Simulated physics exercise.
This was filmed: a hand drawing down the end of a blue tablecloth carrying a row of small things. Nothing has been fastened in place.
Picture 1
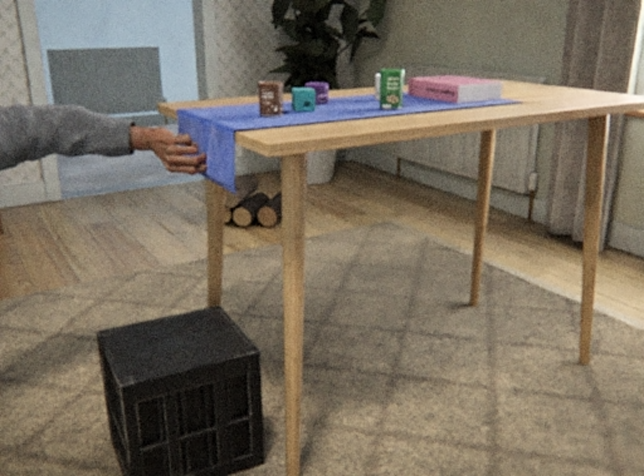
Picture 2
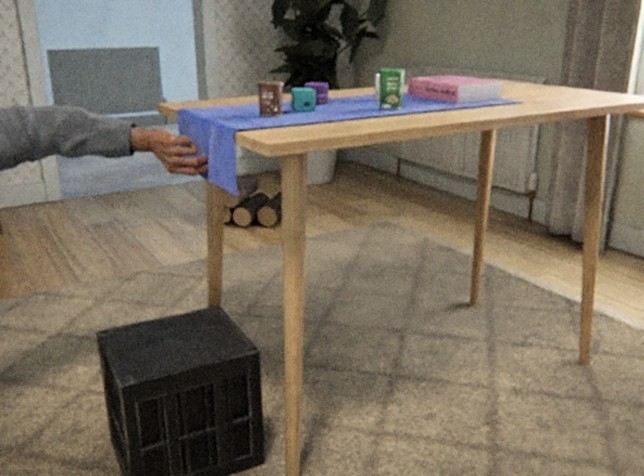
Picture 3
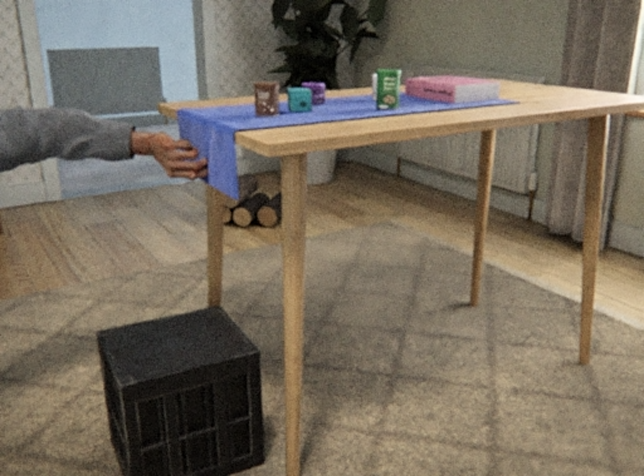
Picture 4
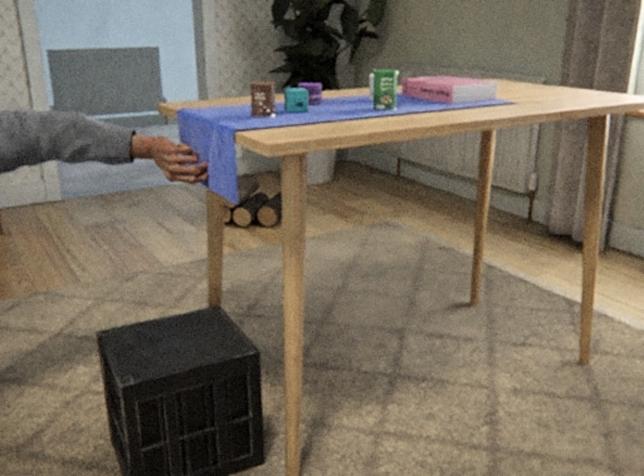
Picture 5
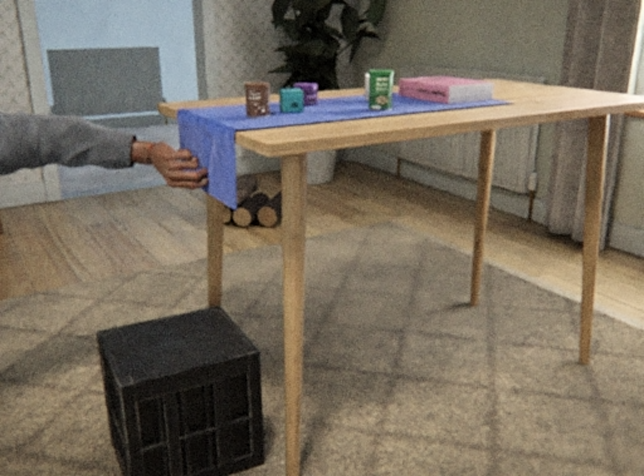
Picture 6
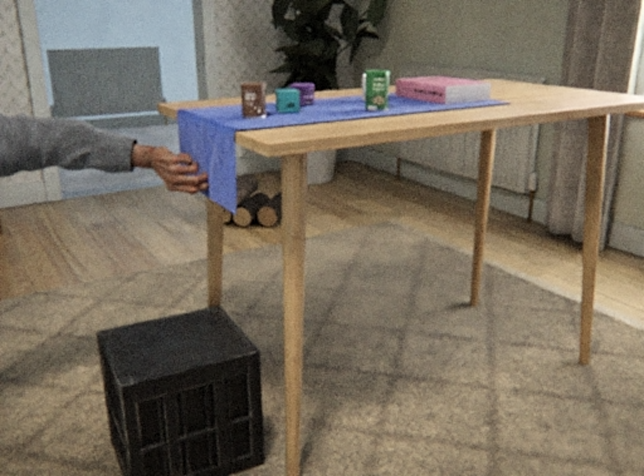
A hand in a grey sleeve reaches in from the left and holds the hanging end of a blue cloth on a wooden table, seen from a fixed view across a rug-covered room. On the cloth stand a brown can, a turquoise cube, a purple pot and a green can, near a pink box, with a black crate below. The hand draws the cloth slowly down, and the small things slide slightly left.
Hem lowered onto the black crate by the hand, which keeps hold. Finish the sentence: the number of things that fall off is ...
... three.
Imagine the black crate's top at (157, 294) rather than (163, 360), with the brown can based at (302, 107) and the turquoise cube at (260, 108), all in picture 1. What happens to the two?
Well, the brown can is safe, and the turquoise cube is dislodged.
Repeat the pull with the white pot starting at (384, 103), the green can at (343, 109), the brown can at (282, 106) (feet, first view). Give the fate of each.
Outcome: White pot stays aboard, green can falls away, brown can falls away.
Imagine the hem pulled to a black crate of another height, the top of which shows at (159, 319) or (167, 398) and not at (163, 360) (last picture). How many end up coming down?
First case 2, second case 4.
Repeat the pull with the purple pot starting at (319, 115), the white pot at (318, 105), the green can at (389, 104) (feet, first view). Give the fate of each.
The purple pot topples down; the white pot topples down; and the green can stays put.
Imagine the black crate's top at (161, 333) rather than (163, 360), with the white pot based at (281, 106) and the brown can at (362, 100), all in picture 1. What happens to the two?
Observed: White pot departs; brown can remains seated.
Soon after, hem near (209, 273); brown can gone.
After that, hem on the crate; brown can, turquoise cube and purple pot gone.
In the end, hem on the crate; brown can, turquoise cube and purple pot gone. Over the edge go three.
